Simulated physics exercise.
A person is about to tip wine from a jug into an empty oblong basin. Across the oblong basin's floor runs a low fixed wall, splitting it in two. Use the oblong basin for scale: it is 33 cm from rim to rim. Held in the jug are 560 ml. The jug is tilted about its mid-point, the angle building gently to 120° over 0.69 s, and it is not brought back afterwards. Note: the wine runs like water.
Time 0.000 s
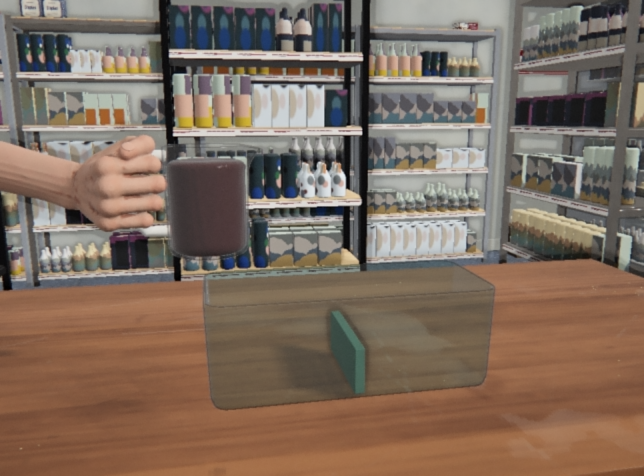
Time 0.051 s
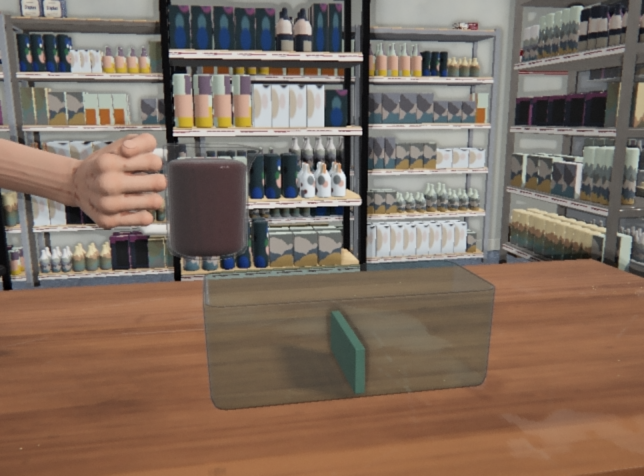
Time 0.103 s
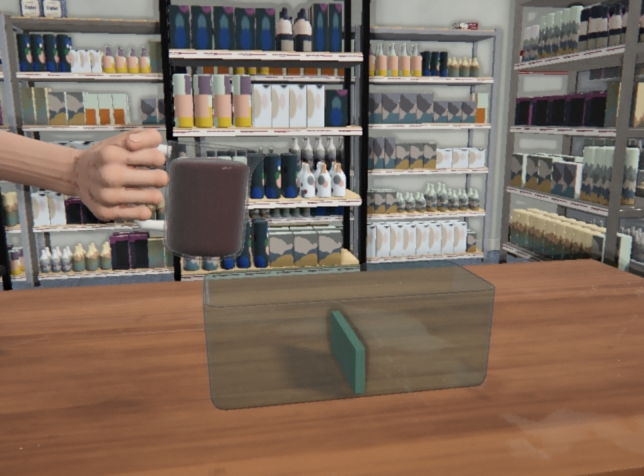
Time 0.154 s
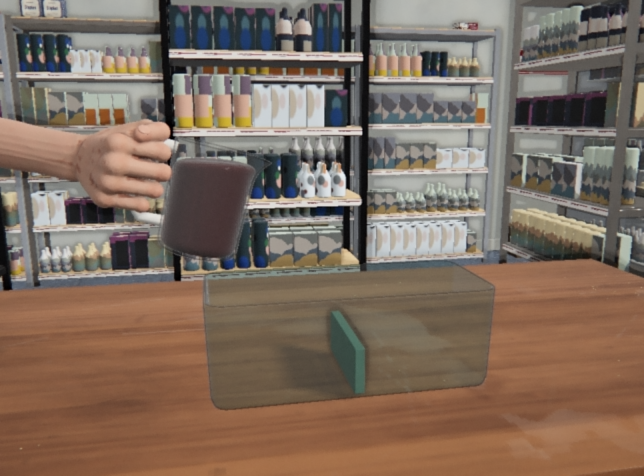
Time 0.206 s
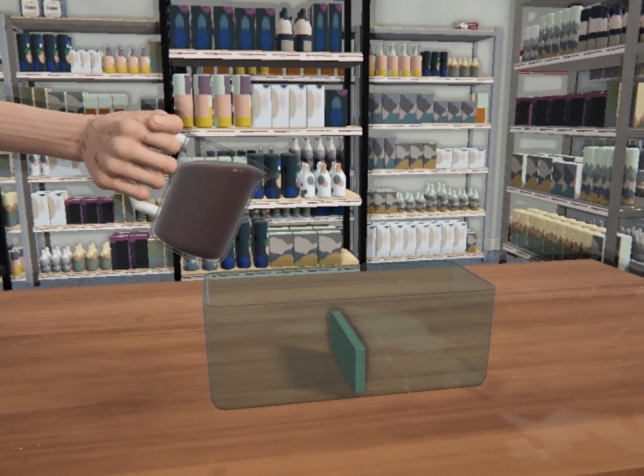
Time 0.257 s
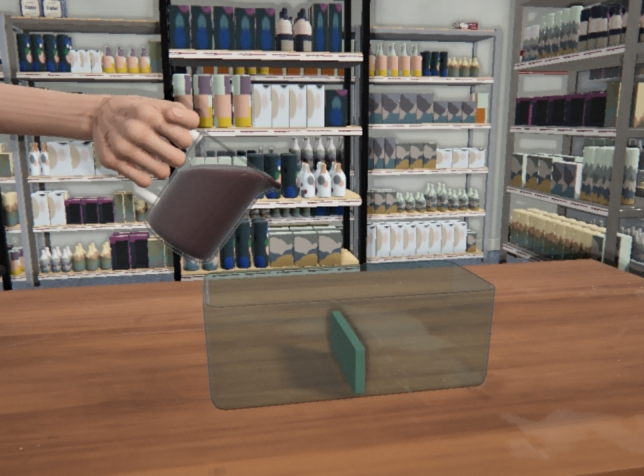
A dark, purplish-brown jug, gripped by a hand reaching in from the left, hangs upright at first, then leans to the right, slowly and then more steeply, while the camera stays still. Below it, a clear, empty oblong basin with a small teal wall inside rests on a wooden counter. Seen from the front and slightly above, the counter faces shop shelves stocked with bottles and boxes.
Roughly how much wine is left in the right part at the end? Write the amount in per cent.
Roughly 4 per cent is left in the right part.
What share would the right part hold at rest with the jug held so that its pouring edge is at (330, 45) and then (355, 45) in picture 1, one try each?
Some 85 and 85 per cent, in that order.
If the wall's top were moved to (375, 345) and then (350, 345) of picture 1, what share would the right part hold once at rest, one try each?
First 10, then 10 per cent.
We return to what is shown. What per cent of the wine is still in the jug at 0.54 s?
Fraction remaining: Approx. 52 per cent.
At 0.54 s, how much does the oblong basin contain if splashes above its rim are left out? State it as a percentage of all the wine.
Roughly 30 percent of it.
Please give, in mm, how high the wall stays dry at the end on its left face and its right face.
Looks like roughly 30 mm on the left and roughly 54 mm on the right.
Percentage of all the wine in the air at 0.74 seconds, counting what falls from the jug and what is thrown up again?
About 7 per cent.
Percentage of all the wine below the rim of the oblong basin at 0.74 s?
Roughly 86 percent of it.
By 0.54 s the tilt is 106° and 52 per cent is still to pour, 29 is left of the wall and 0 right of it.
By 0.74 s the tilt is 120° and 6 per cent is still to pour, 86 is left of the wall and 1 right of it.
By 0.96 s the tilt is 120° and 0 per cent is still to pour, 93 is left of the wall and 4 right of it.
By 1.19 s the tilt is 120° and 0 per cent is still to pour, 93 is left of the wall and 4 right of it.
At rest 93 per cent lies left of the wall, 4 right of it and 3 outside.
